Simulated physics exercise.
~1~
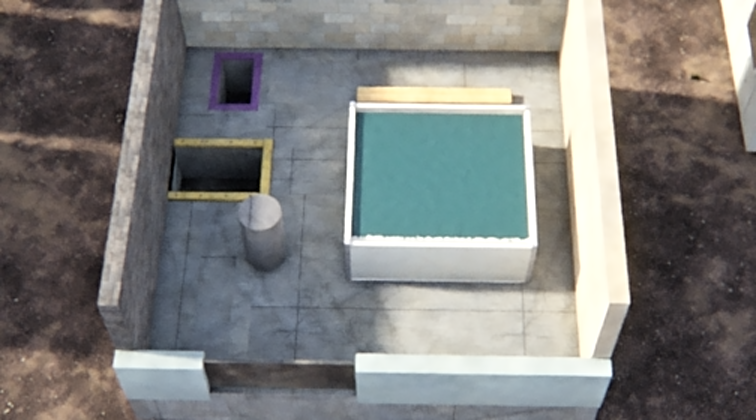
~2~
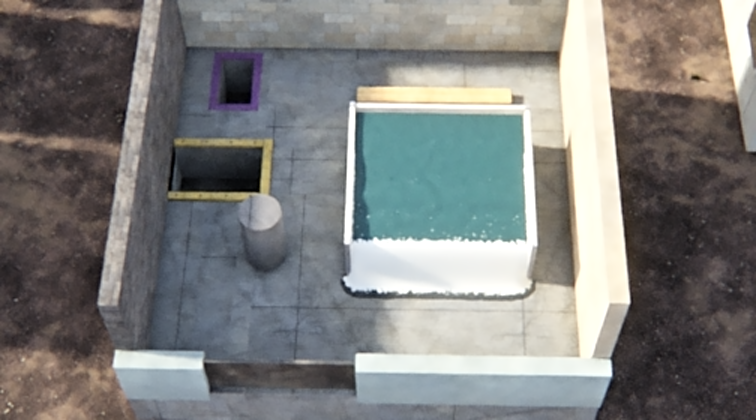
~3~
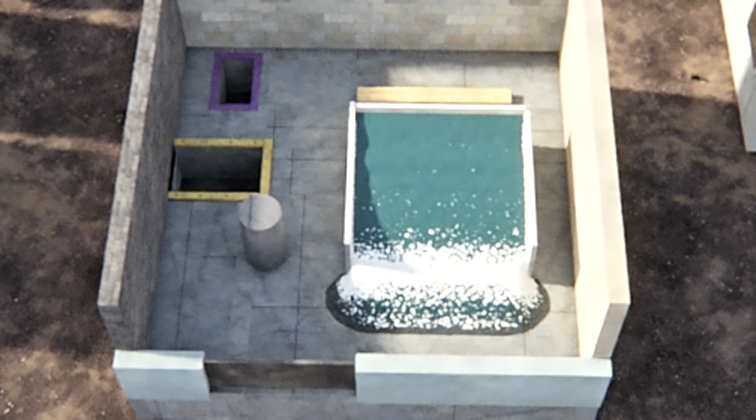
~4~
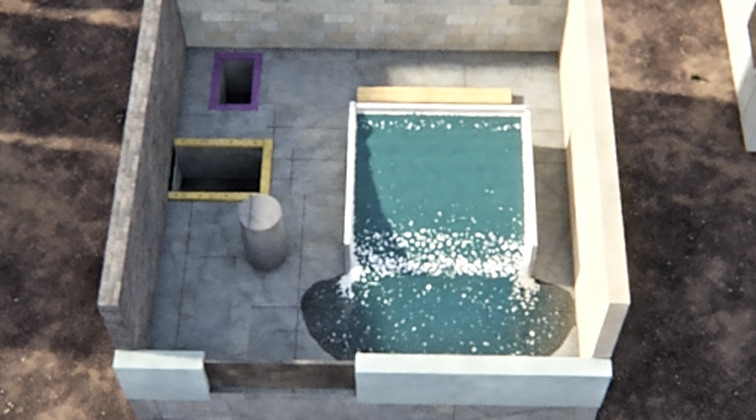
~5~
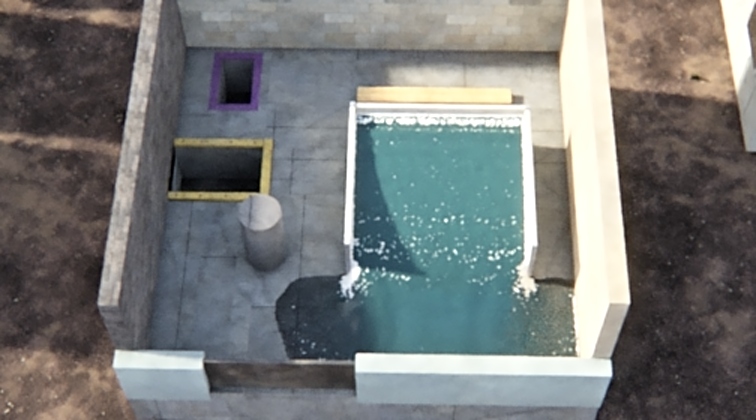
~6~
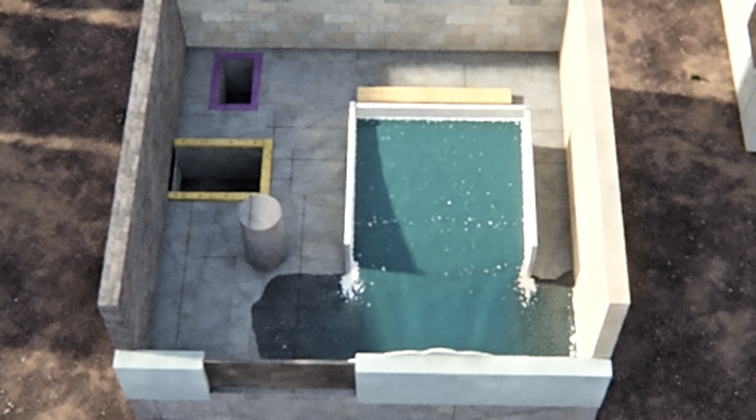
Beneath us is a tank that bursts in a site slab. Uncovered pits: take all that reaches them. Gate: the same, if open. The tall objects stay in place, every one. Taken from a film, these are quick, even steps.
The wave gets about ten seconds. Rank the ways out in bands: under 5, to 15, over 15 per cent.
At the end, I'd say the gate drains very little - not reaching five per cent; I'd say the yellow pit drains a lot - upwards of fifteen per cent; I'd say the purple pit drains a fair bit - five to fifteen per cent.
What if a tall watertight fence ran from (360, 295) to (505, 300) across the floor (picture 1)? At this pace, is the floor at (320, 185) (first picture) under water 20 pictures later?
Waterless.
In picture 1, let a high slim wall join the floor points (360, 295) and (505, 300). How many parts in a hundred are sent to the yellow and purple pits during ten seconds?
I'd give yellow roughly 25 % and purple roughly 2 %.
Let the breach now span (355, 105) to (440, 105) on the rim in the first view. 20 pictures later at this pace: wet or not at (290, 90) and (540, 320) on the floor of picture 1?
One after the other: Awash, under water.
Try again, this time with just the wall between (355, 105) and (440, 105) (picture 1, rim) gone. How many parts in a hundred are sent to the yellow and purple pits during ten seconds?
Estimates in per cent: Yellow 6, purple 40.
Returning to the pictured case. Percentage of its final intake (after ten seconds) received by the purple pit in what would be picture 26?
Share at that point: Roughly 0 %.
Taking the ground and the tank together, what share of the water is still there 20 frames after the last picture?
About 94 per cent.
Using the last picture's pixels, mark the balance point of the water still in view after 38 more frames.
Centre of the water: Near (381, 230).
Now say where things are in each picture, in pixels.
In the first frame, still water in the tank at (440, 176).
In the second frame, the front is at (345, 280), out from the gap at (439, 267).
In the third frame, the front is at (335, 307), out from the gap at (439, 268).
In the fourth frame, the front is at (320, 335), out from the gap at (439, 269).
In the fifth frame, the front is at a hidden place, out from the gap at (439, 270).
In the sixth frame, water pours out at (439, 269) and has run to a hidden place.
A moment on, water covers 30 % of the floor; the gate 0 %, the yellow pit 0 %, the purple pit 0 %.
Next, water covers 45 % of the floor; the gate 0 %, the yellow pit 0 %, the purple pit 0 %.
Then, water covers 65 % of the floor; the gate 0 %, the yellow pit 6 %, the purple pit 0 %.
Later, water covers 90 % of the floor; the gate 0 %, the yellow pit 19 %, the purple pit 3 %.
In the end, water covers 95 % of the floor; the gate 0 %, the yellow pit 27 %, the purple pit 10 %.
